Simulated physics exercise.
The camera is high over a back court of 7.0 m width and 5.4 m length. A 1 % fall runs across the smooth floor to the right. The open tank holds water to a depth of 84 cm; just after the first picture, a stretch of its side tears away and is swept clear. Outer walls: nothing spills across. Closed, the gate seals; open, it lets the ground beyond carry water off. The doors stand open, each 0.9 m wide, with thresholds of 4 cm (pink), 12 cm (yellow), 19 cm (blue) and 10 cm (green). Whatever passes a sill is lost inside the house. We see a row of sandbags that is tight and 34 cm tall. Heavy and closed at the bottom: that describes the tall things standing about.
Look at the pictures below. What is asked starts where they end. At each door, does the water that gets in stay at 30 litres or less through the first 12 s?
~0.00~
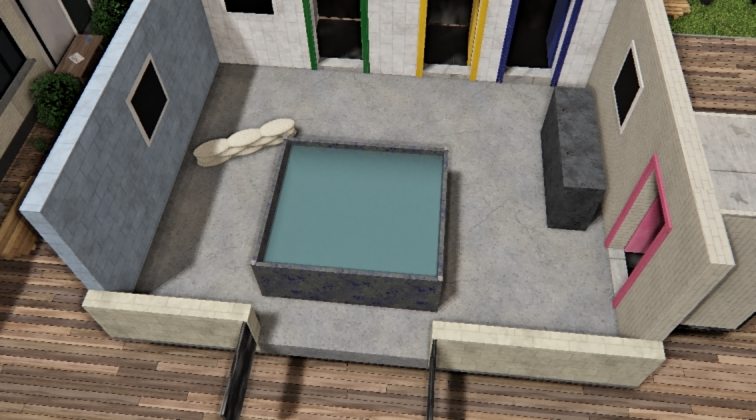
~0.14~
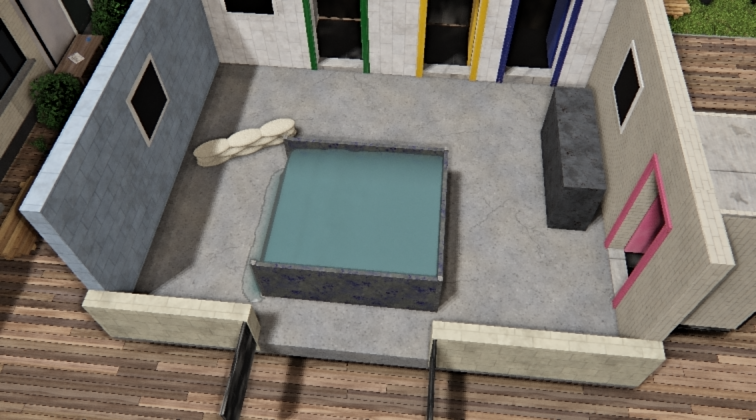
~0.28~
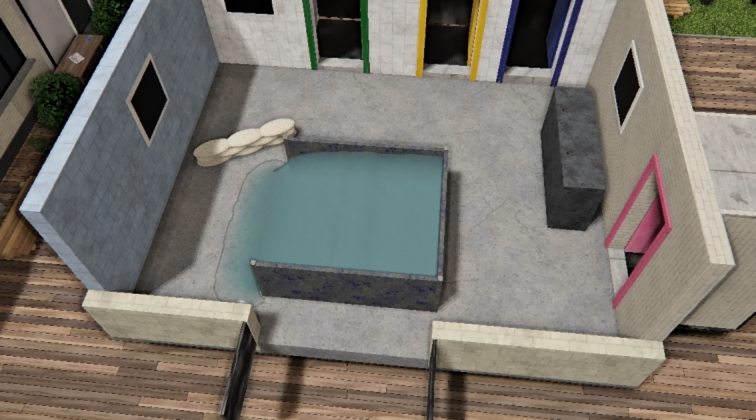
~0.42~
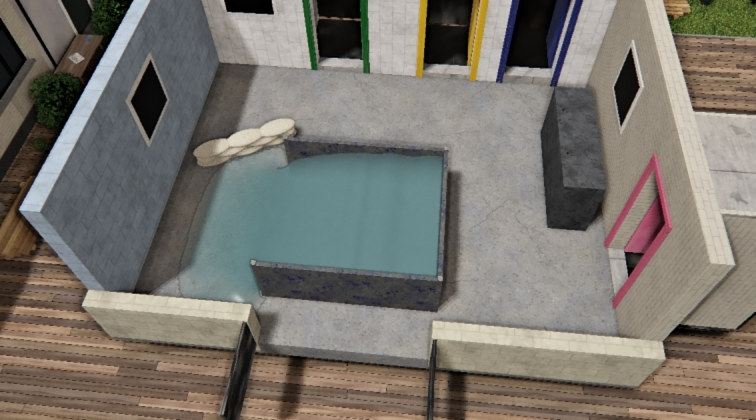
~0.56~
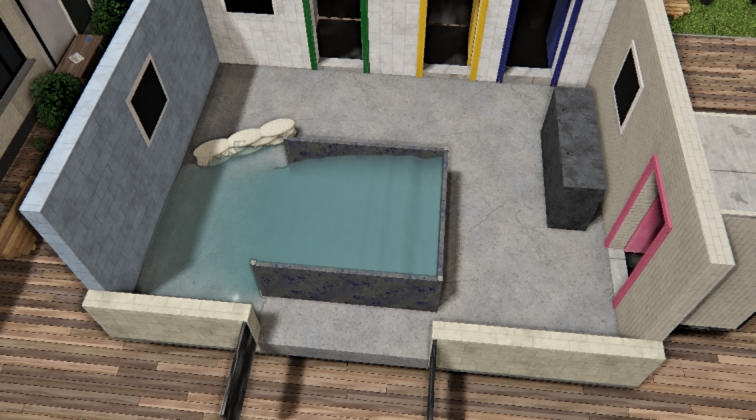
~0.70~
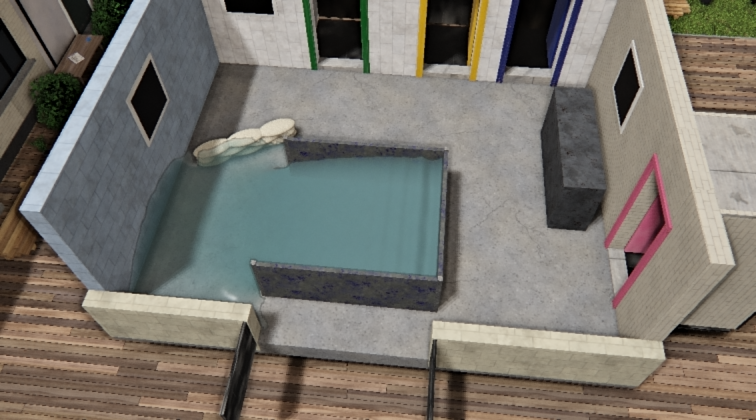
One by one: Pink door: More than stated, yellow door: Less than stated, blue door: Less than stated, green door: Less than stated.
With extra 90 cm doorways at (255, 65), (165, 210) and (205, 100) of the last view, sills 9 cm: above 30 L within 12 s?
In turn: Beyond it, beyond it, short of it.
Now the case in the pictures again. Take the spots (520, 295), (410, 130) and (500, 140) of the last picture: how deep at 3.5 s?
0, 4 and 0 cm.
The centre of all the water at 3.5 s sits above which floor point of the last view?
Near (286, 215).
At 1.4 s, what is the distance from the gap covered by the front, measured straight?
Around 3.8 metres.
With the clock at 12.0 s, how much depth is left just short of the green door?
I'd put it at around 4.5 cm deep.
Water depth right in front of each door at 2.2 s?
In cm: Pink 0, yellow 0, blue 0, green 0.
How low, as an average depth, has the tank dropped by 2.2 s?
I'd put the mean depth near 30 centimetres.
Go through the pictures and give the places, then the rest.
Still water, 84 cm deep, in the open tank at (357, 206), in the first frame.
Water pours out at (279, 219) and has run 1.2 m, to (259, 299); typically 11 cm deep outside, 84 cm at the open tank's back, in the second frame.
The front is at a hidden place, 1.4 m from the gap at (279, 221); 1.8 m2 of floor is under water; 84 cm left at the back of the open tank, in the third frame.
The front is at a hidden place, 1.8 m from the gap at (280, 223); 3.8 m2 of floor is under water; 84 cm left at the back of the open tank, in the fourth frame.
Water pours out at (280, 223) and has run 2.2 m, to a hidden place; typically 11 cm deep outside, 80 cm at the open tank's back, in the fifth frame.
The front is at a hidden place, 2.6 m from the gap at (280, 224); 6.0 m2 of floor is under water; 72 cm left at the back of the open tank, in the sixth frame.
After 1.4 s water covers 25 % of the floor and is deepest (66 cm) near (126, 313); pink door not reached, yellow door not reached, blue door not reached, green door not reached.
After 2.2 s water covers 40 % of the floor and is deepest (60 cm) near (130, 302); pink door not reached, yellow door not reached, blue door not reached, green door not reached.
After 3.5 s water covers 65 % of the floor and is deepest (36 cm) near (248, 157); pink door not reached, yellow door 3 cm at the sill, 0 L in, blue door not reached, green door 9 cm at the sill, 0 L in.
After 7.0 s water covers 90 % of the floor and is deepest (23 cm) near (219, 180); pink door 13 cm at the sill, 16 L in, yellow door 7 cm at the sill, 2 L in, blue door 20 cm at the sill, 2 L in, green door 5 cm at the sill, 1 L in.
After 12.0 s water covers 95 % of the floor and is deepest (16 cm) near (608, 360); pink door 11 cm at the sill, 99 L in, yellow door 10 cm at the sill, 4 L in, blue door 12 cm at the sill, 3 L in, green door 5 cm at the sill, 1 L in.
